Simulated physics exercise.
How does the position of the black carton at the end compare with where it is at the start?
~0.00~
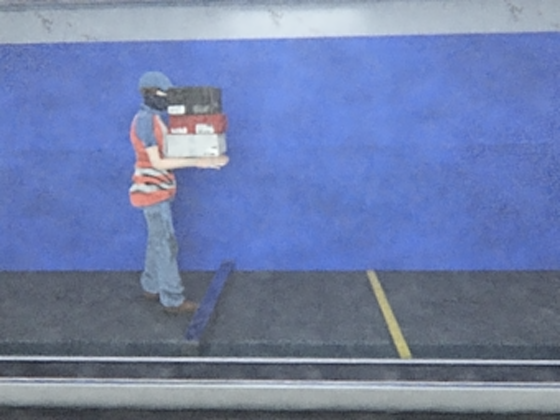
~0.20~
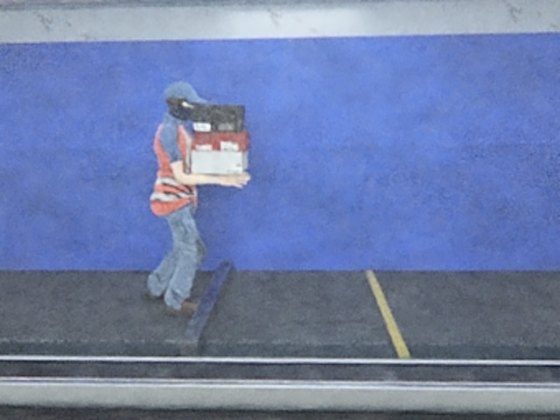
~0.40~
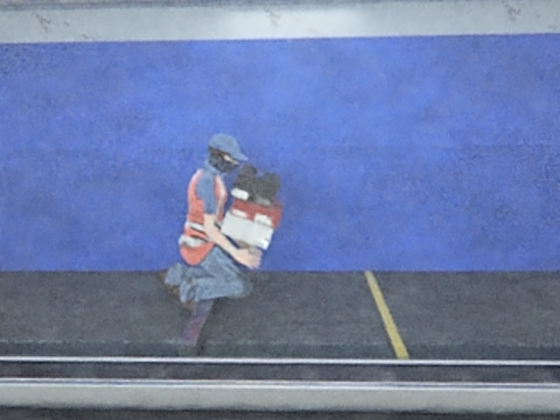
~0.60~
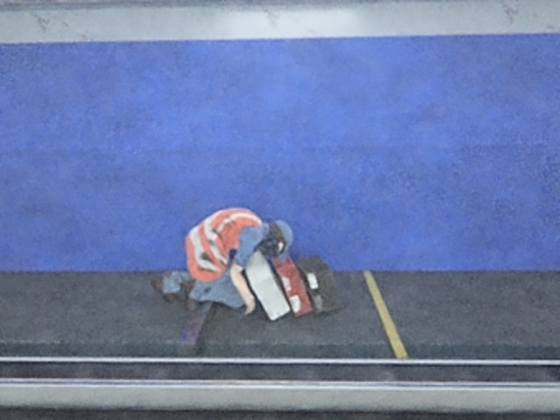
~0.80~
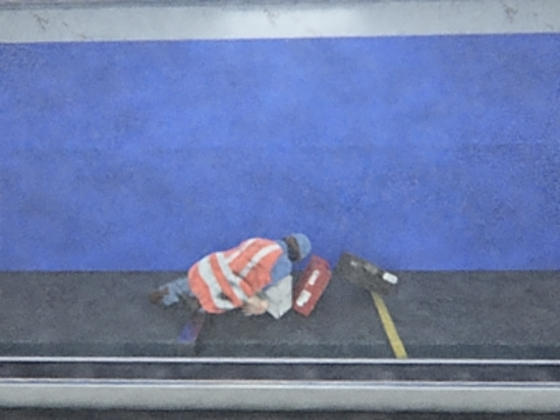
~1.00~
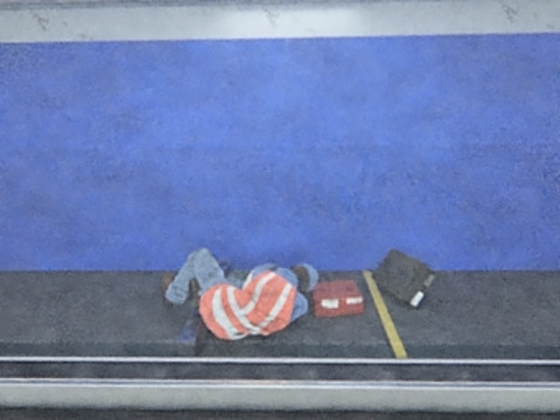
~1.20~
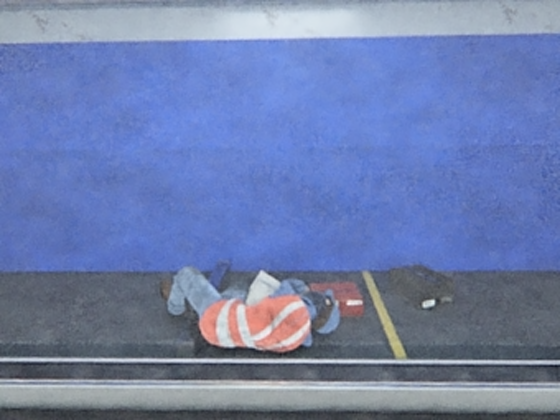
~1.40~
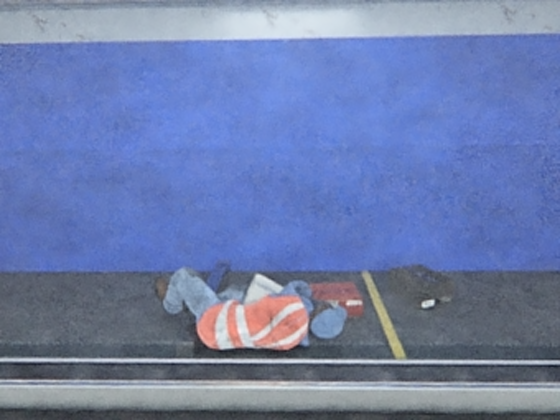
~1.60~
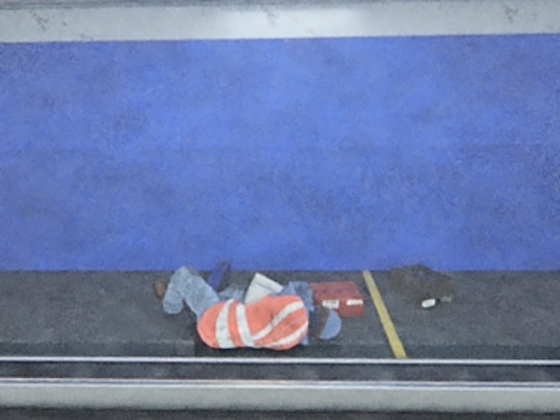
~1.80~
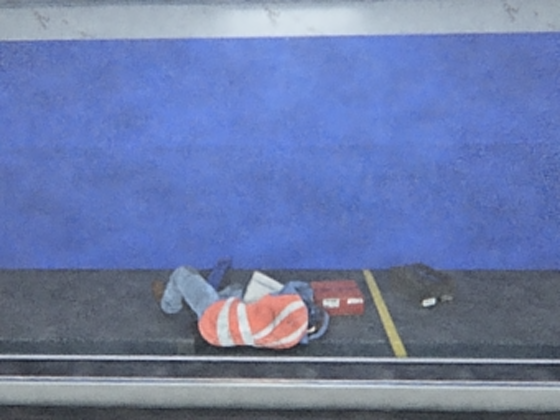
At the start the black carton is on top of the stack in the person's arms, left of the yellow line. At the end it lies on the ground to the right of that line.
